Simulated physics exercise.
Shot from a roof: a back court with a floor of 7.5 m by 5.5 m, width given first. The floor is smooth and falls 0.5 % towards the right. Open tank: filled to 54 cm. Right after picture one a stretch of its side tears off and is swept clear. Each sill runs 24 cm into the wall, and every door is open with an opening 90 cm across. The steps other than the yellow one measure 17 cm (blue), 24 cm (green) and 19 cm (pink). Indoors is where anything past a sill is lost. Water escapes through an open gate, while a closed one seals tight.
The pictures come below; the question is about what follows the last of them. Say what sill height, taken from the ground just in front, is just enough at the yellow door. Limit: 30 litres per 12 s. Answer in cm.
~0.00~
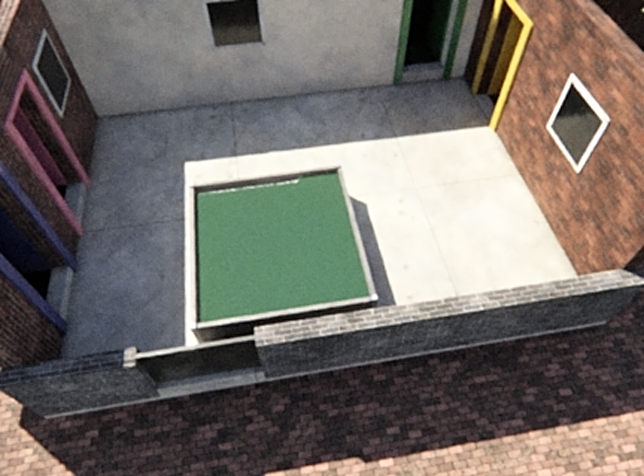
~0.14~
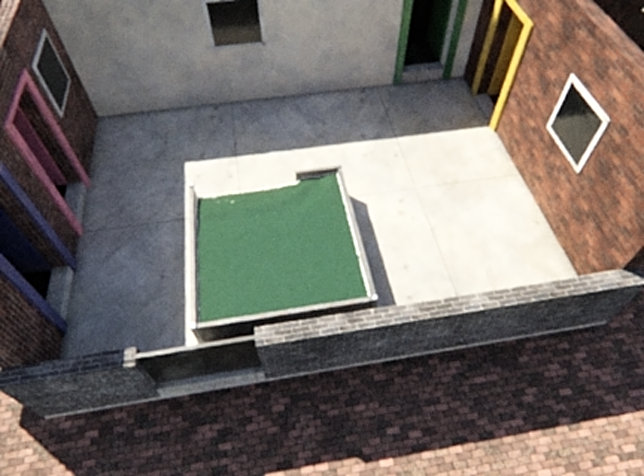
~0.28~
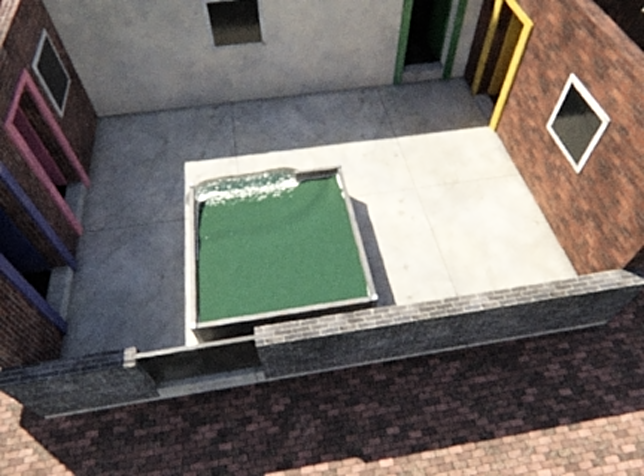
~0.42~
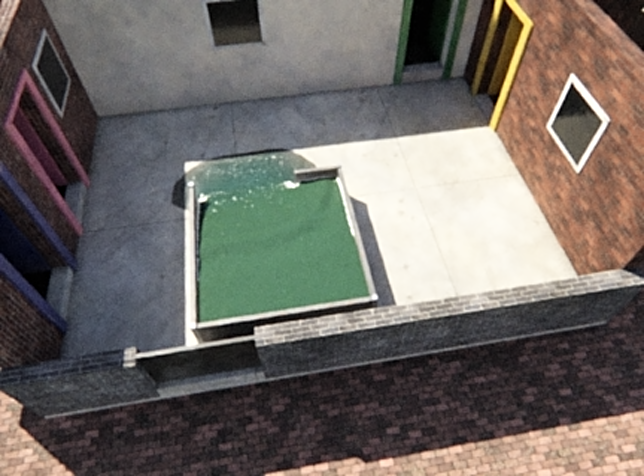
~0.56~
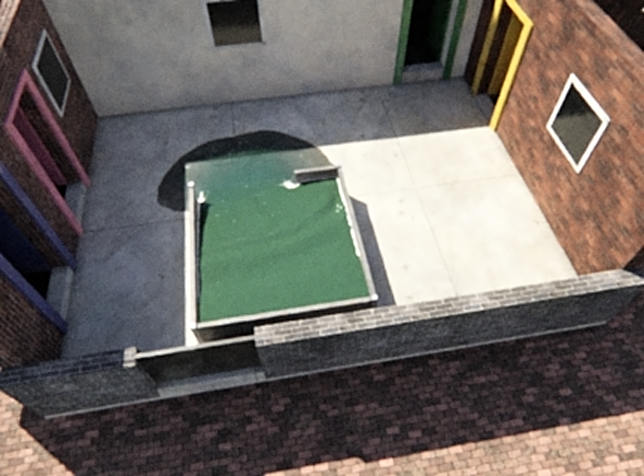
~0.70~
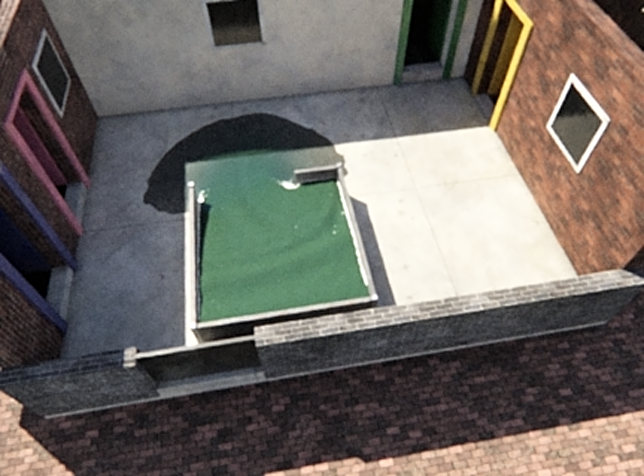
I would put it at 11 cm.
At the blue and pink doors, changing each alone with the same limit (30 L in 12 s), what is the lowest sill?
About 7.0 cm at blue and 5.5 cm at pink.
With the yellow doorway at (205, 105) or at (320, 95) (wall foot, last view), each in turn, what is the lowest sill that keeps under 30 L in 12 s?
You'd want roughly 23 cm there first, then roughly 11.0 cm.
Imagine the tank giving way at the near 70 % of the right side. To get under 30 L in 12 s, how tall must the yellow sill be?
In that case you'd want it roughly 13.0 cm high.
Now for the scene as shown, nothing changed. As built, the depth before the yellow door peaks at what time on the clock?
Around 4.5 s, give or take.
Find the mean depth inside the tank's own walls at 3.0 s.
About 24 centimetres on average.
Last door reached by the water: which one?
The blue door.
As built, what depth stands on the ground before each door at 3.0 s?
Centimetres: Blue = 0, green = 6, pink = 2, yellow = 0.
After 1.4 s water covers 25 % of the floor, deepest (32 cm) near (219, 106); it has not reached the yellow door.
After 3.0 s water covers 40 % of the floor, deepest (36 cm) near (108, 118); it has not reached the yellow door.
After 12.0 s water covers 100 % of the floor, deepest (12 cm) near (442, 325); 8 cm at the yellow door, 161 litres in over its 6 cm sill.
At the yellow door as built, the water arrived by 3.3 s and peaked near 16 cm at 4.4 s.
With a sill of 9.5 cm, 59 litres would have come in within the 12 s; with 13 cm, 13 litres. So under 30 litres takes about 11 cm.
